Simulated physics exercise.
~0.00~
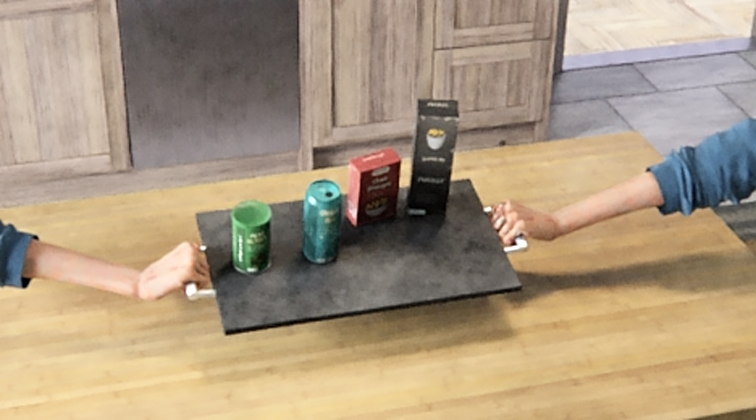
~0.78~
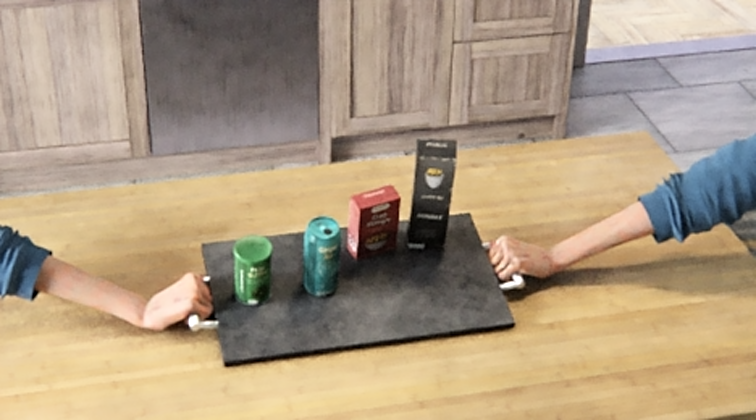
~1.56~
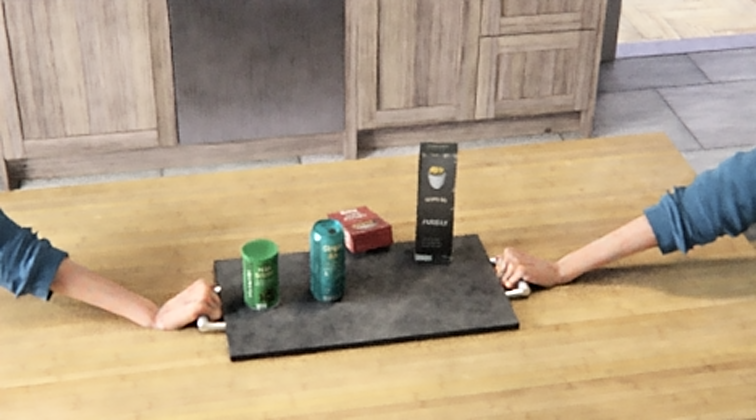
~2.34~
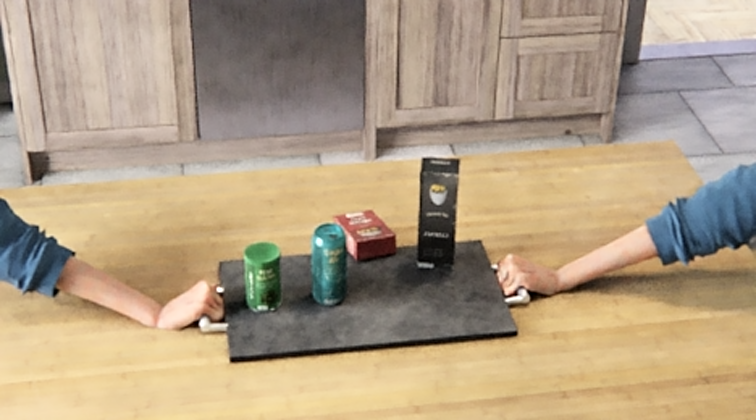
Two hands lower a dark tray onto a table, and the red packet tips over backward.
